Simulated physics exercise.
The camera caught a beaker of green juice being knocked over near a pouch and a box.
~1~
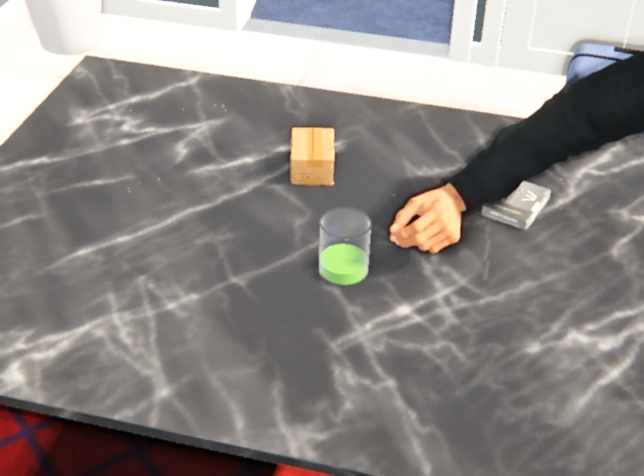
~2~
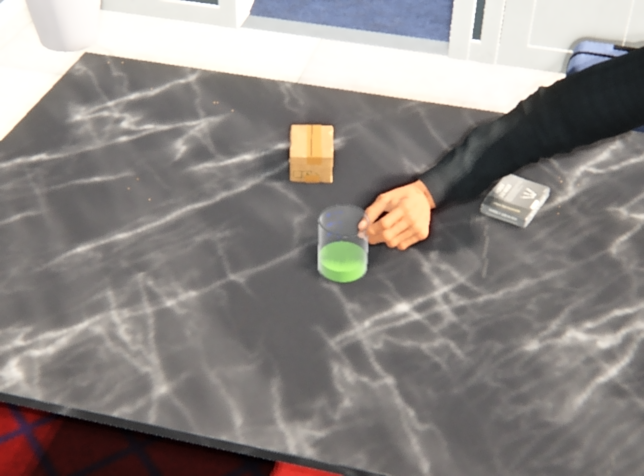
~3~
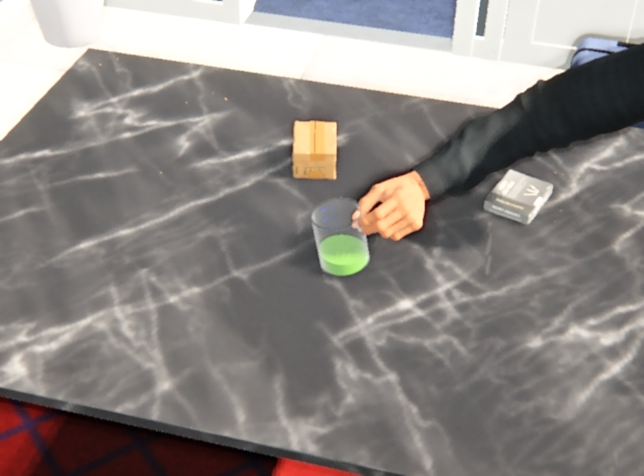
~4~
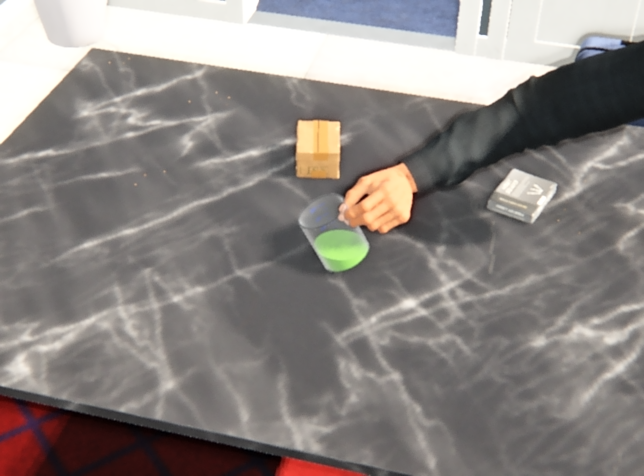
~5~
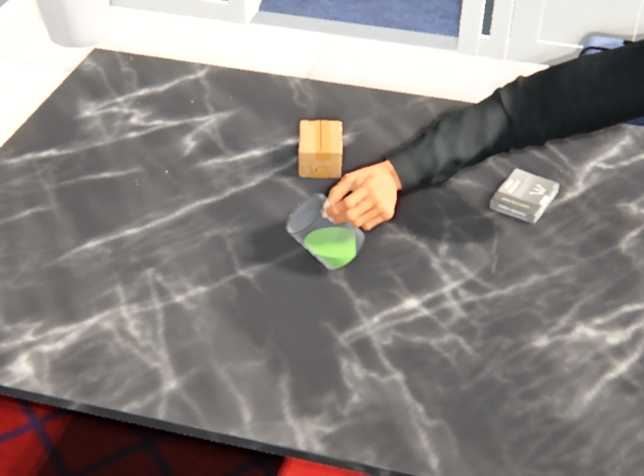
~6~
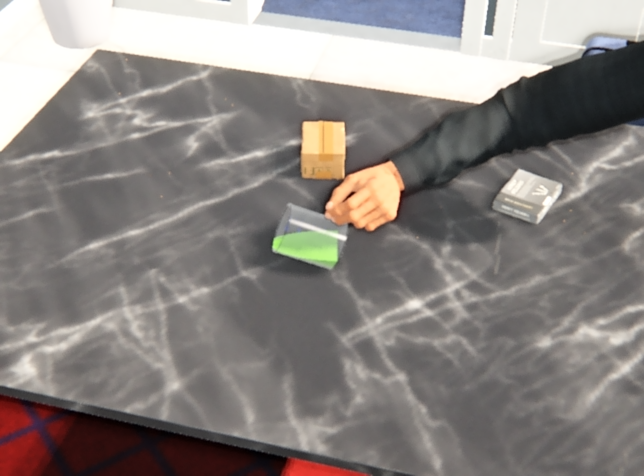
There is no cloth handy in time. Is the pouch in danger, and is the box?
The spill leaves the pouch dry and the box dry.
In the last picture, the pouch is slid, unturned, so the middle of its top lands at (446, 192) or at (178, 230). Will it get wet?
The first time it is missed, and the second time it gets caught.
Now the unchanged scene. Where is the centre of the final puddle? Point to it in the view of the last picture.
Its centre lies at roughly (135, 259) in the last picture.
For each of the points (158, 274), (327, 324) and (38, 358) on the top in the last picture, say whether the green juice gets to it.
Point one is caught by it, point two is never touched, point three is never touched.
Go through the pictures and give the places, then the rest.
It stands upright; beaker (345, 246) about a quarter full; pouch (517, 197); box (313, 143), in the first picture.
The hand pushes it; beaker about a quarter full, surface at (343, 257), in the second picture.
The hand pushes it; beaker (340, 236) about a quarter full; box (315, 137), in the third picture.
The hand pushes it; beaker (334, 233) tipped 25°; pouch (523, 190), in the fourth picture.
The hand pushes it; beaker (325, 232) tipped 40°, in the fifth picture.
It is falling; beaker (309, 237) tipped 70°; pouch (529, 191); box (324, 137), in the sixth picture.
Soon after, the puddle covers about as much as a plate; the pouch is dry; the box is dry.
In the end, the puddle covers about as much as a plate; the pouch is dry; the box is dry.
